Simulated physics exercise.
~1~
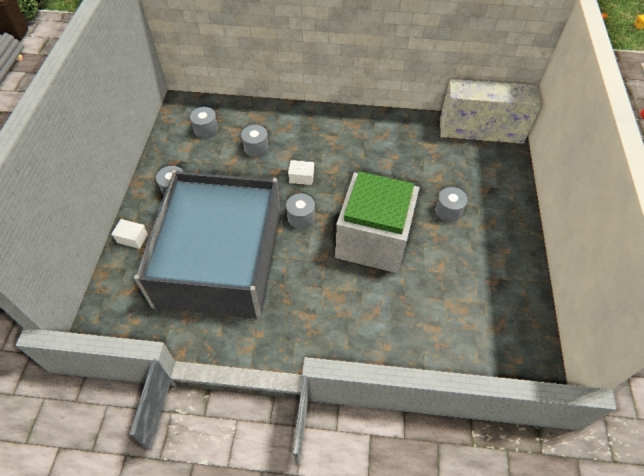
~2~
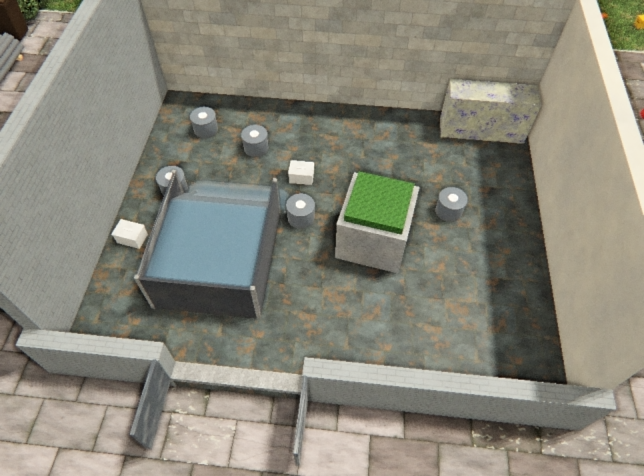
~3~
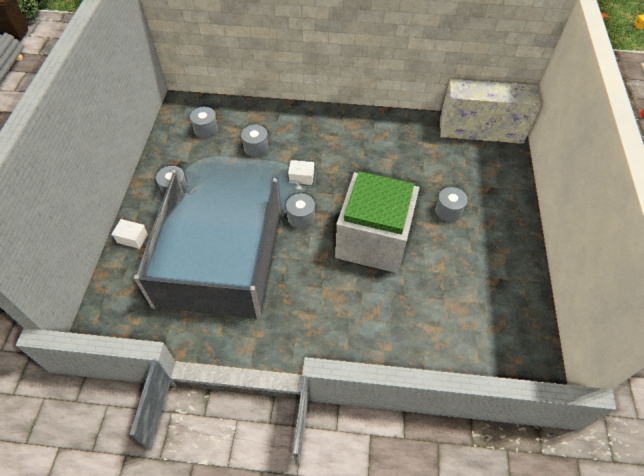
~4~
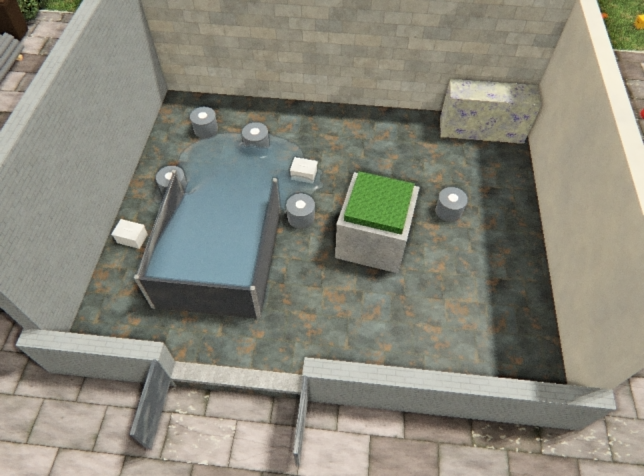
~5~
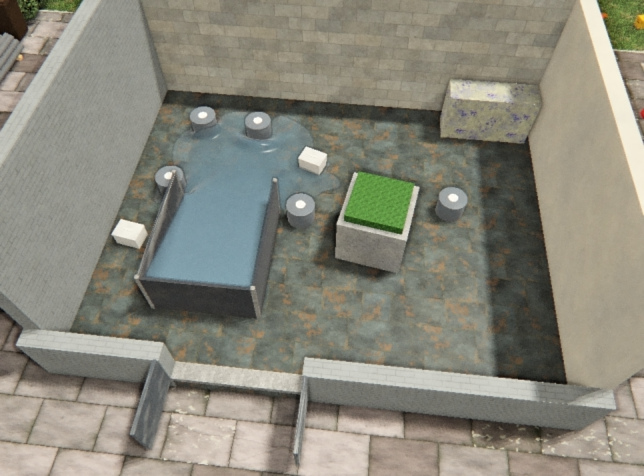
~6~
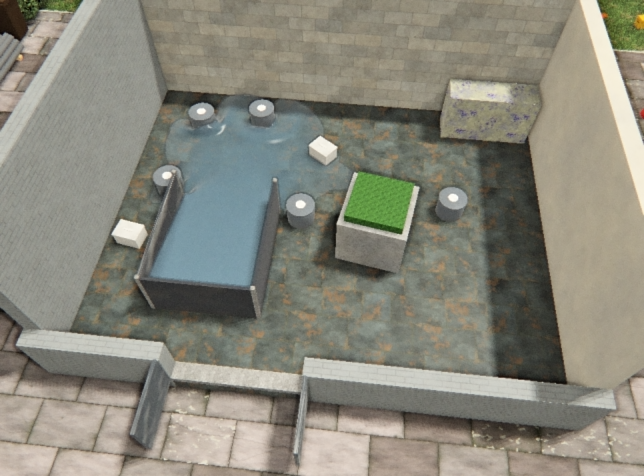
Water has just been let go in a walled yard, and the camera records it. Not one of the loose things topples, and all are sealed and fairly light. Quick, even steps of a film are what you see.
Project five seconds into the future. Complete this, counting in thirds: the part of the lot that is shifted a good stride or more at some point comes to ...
It comes to at least two thirds.
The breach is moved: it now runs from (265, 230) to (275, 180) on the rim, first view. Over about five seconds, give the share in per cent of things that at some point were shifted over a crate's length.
About 10 per cent.
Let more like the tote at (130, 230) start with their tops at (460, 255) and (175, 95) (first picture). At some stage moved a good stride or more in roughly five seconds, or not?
Stays put, displaced.
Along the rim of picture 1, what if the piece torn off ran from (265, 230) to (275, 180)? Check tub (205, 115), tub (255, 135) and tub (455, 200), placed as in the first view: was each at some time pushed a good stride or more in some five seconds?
Same order as named: Not sent that far; not sent that far; not sent that far.
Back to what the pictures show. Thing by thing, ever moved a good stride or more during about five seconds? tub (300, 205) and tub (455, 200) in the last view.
Displacement check, in sequence - not enough, not enough.
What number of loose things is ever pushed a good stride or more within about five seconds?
5.
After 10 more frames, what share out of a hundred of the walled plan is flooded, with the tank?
Near 40 in a hundred.
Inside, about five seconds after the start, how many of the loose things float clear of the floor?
By my reckoning the number comes out at 2.
A moment on, 3 of 7 are well off their spots; 1 afloat.
Next, 3 of 7 are well off their spots; 3 afloat.
Later, 4 of 7 are well off their spots; 2 afloat.
In the end, 5 of 7 are well off their spots, and 5 have been at some point; 2 afloat.
